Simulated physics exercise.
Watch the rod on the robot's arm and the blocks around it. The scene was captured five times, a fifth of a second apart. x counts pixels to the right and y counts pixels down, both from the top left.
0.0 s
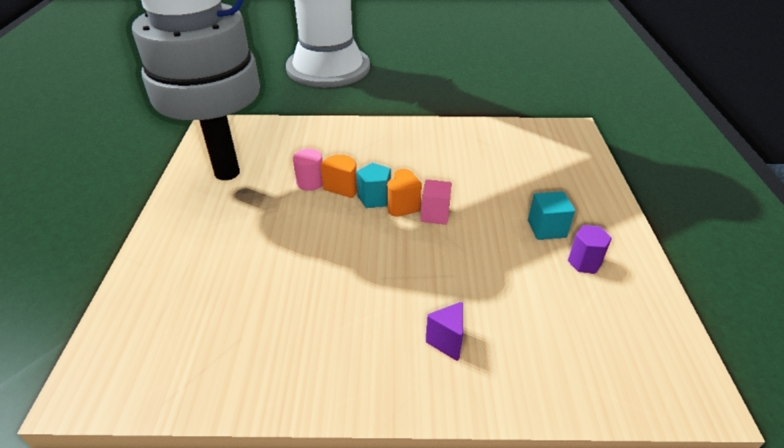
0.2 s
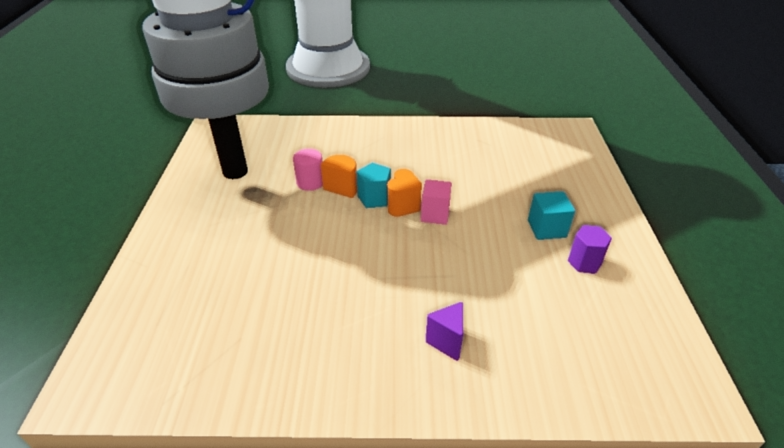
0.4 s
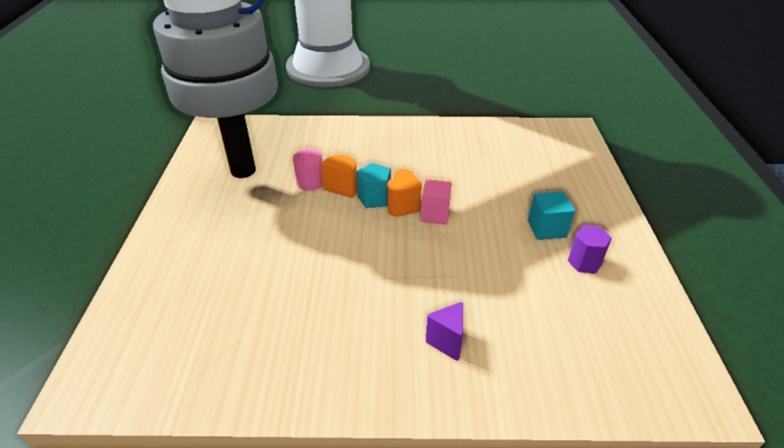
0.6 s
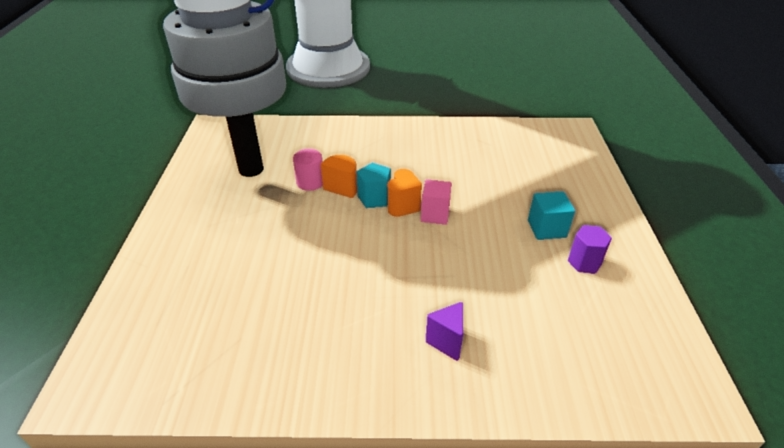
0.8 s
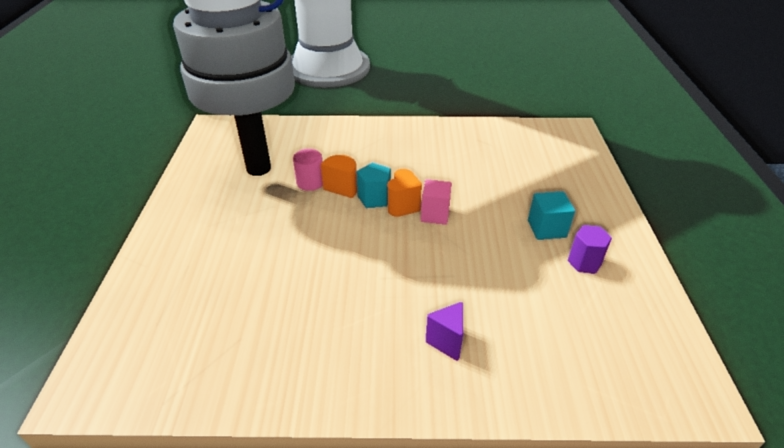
The clip opens on a wooden board where a robot arm holds a black rod left of a row of five pink, orange and turquoise blocks, with a turquoise block and two purple ones apart. The arm moves the rod slightly rightward, closer to the row's pink end block, while every block stays still.
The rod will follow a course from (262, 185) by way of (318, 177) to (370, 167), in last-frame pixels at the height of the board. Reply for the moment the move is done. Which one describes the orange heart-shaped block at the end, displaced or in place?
It ends up somewhere else.
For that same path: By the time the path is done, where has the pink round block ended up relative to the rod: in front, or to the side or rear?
When the path is over, you would find the pink round block still in front of the rod.
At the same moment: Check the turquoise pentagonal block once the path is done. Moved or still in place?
Well, the turquoise pentagonal block shifts from its place.
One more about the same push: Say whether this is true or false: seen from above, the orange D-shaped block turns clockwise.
Verdict: True.
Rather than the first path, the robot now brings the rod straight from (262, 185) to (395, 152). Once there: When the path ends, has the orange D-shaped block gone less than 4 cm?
Short answer: Yes.
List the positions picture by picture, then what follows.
The first frame shows rod's lower end at (228, 174); pink round block at (307, 156); orange D-shaped block at (341, 162); turquoise pentagonal block at (374, 172); orange heart-shaped block at (404, 180).
The second frame shows rod at (236, 173); blocks still.
The third frame shows rod at (244, 171); blocks still.
The fourth frame shows rod at (251, 170); blocks still.
The fifth frame shows rod at (259, 169); pink round block at (307, 156); orange D-shaped block at (341, 162); turquoise pentagonal block at (374, 172); orange heart-shaped block at (404, 180).
What follows on the original path. One third of the way, rod at (297, 164); pink round block at (323, 154); orange D-shaped block at (351, 163), turned 15° clockwise; turquoise pentagonal block at (378, 173).
Two thirds of the way, rod at (335, 158); pink round block at (360, 145); orange D-shaped block at (369, 160), turned 110° clockwise; turquoise pentagonal block at (382, 178), turned 15° anticlockwise; orange heart-shaped block at (411, 183), turned 15° anticlockwise.
At the end, rod at (370, 151); pink round block at (395, 140); orange D-shaped block at (372, 159), turned 130° clockwise; turquoise pentagonal block at (382, 178), turned 15° anticlockwise; orange heart-shaped block at (411, 183), turned 15° anticlockwise.
